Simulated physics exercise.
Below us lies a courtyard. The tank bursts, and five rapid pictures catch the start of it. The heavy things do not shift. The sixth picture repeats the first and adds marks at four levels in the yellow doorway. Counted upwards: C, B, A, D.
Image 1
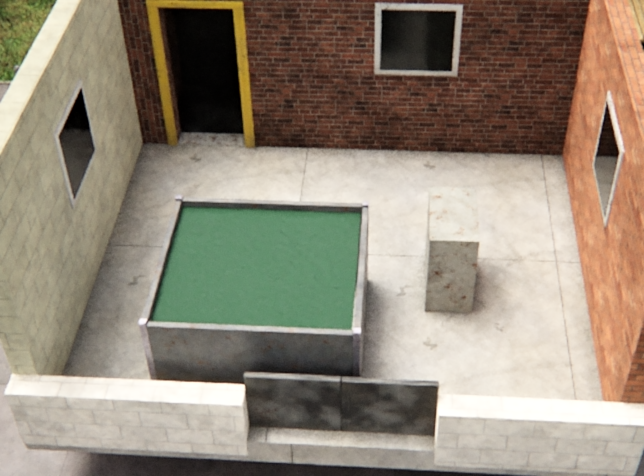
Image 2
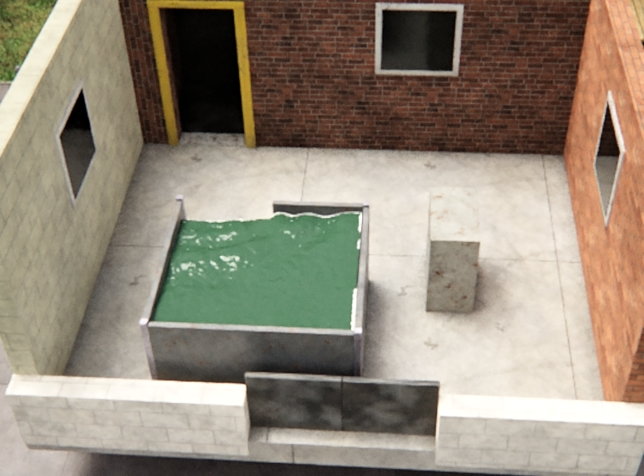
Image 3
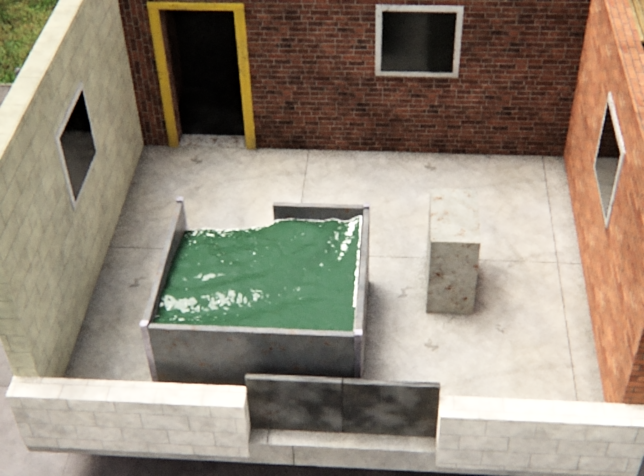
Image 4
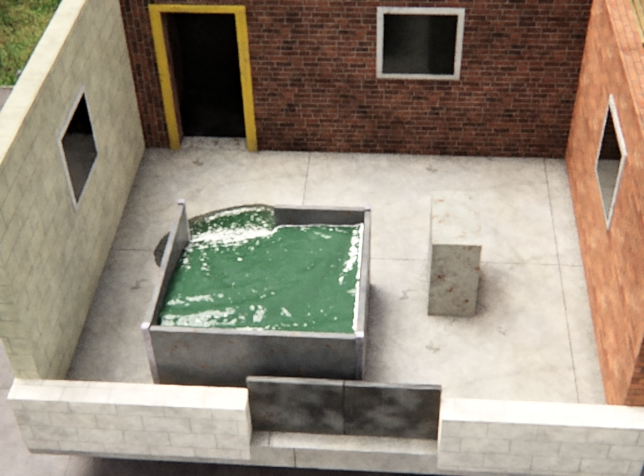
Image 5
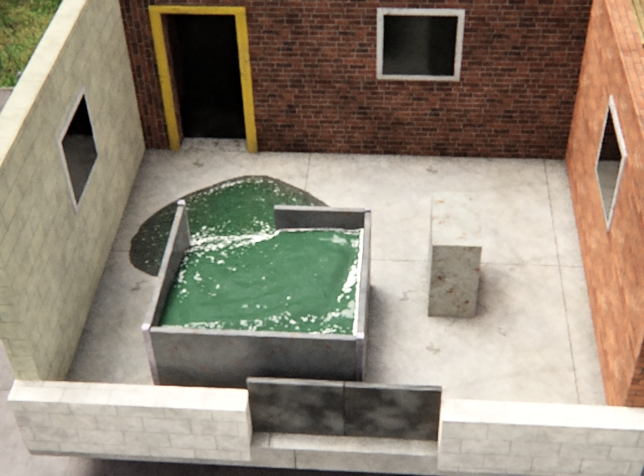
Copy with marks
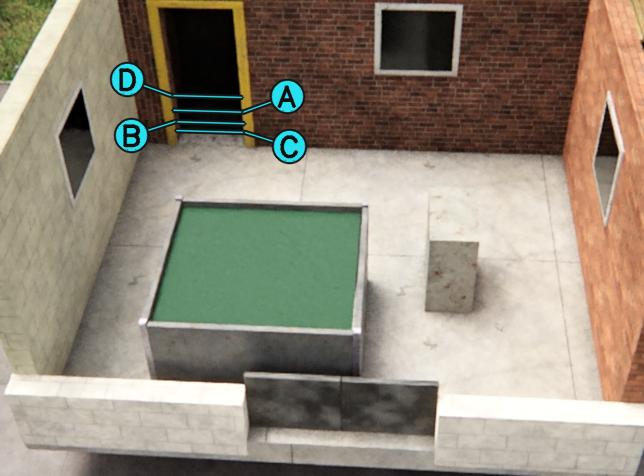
In this clip, green water rests in a square tank inside a walled courtyard, then churns with white foam as a gap shows in the tank's back wall, and water spreads across the floor behind it toward the left.
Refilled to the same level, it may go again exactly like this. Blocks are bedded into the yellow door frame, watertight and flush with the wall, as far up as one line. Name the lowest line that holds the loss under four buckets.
Go for A.
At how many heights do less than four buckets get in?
Two.
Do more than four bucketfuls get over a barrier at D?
No.
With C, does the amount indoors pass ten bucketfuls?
Yes, clearly.
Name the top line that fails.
B.
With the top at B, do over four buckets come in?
Yes, that goes wrong.
In cyan, A at (208, 111); B at (209, 122); C at (210, 131); D at (206, 96); from the bottom up C, B, A, D.
Choosing A, a splash gets over, under a bucket.
Choosing B, about 8 bucketfuls get in.
Choosing C, dozens of bucketfuls pour in.
Choosing D, nothing gets over.
